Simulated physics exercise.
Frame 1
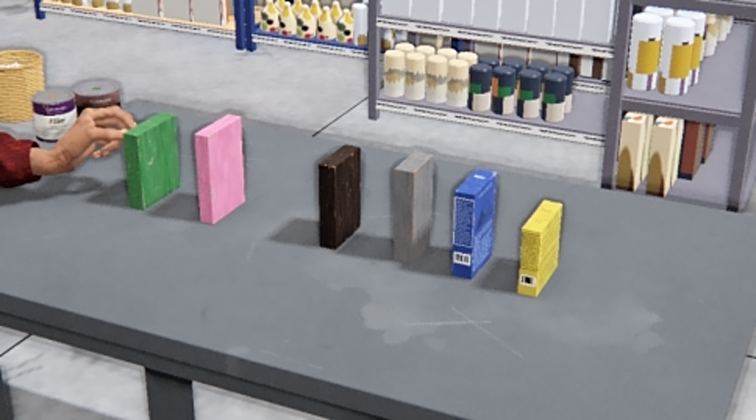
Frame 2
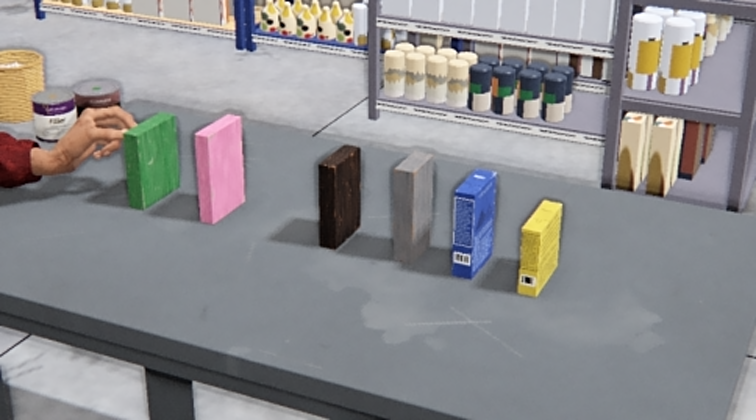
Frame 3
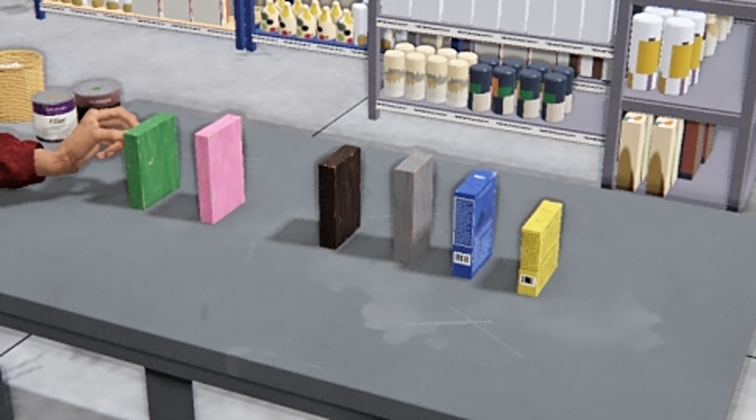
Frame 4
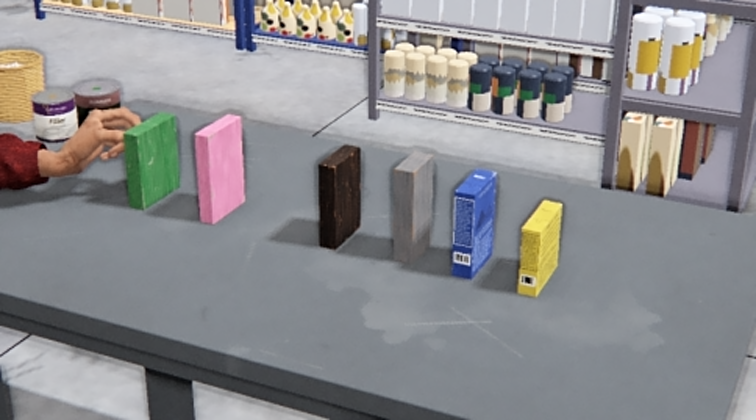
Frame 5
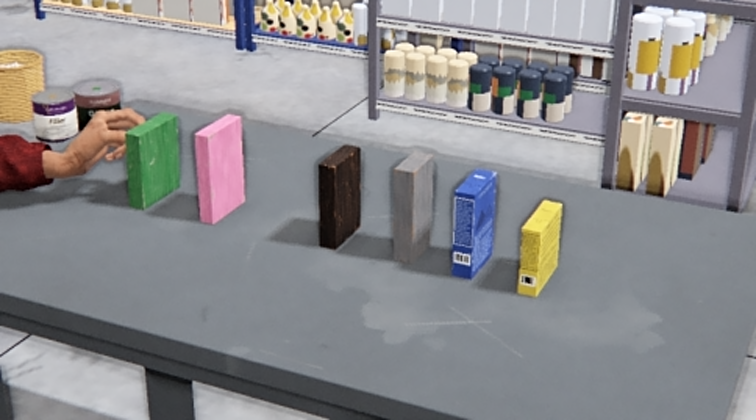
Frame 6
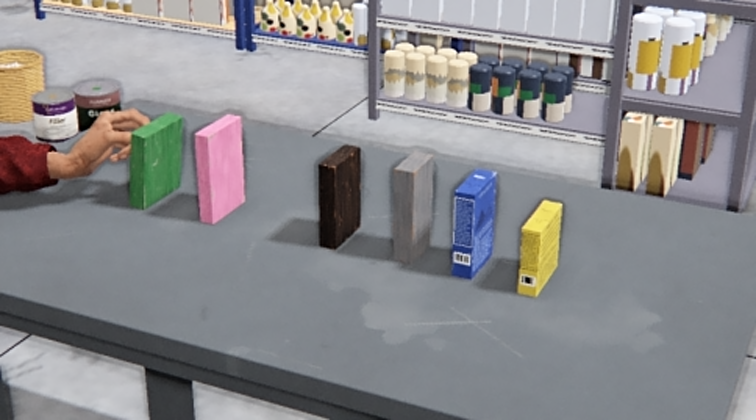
The clip opens on a grey table with six upright blocks and packets in a line, green, pink, black, grey, blue and yellow, as a hand at left touches the green board. For a while almost nothing moves; then the hand tilts the green board slightly rightward, toward the still pink one.
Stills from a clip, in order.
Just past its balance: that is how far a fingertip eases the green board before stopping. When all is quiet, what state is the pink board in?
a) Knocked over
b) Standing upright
(a) Knocked over.
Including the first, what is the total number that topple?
2.
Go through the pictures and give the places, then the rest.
Pink board (221, 169); grey board (413, 208), in the first frame.
Blue packet (474, 224); grey board (413, 208), in the second frame.
Black board (340, 197); blue packet (474, 224), in the third frame.
Grey board (413, 208); black board (340, 197), in the fourth frame.
Green board 2° over; blue packet (474, 224); grey board (413, 208), in the fifth frame.
Green board 7° over; pink board (221, 169); black board (340, 197), in the sixth frame.
Then, 0.50 s later than the last frame, green board 79° over; pink board tilted by 29° near (242, 175).
Then, 0.70 s later than the last frame, green board 90° over; pink board on its side near (277, 210).
When it is over, lying over on the table, pink board; the other 3 as before. End places, in pixels of the last picture, pink board near (279, 217).
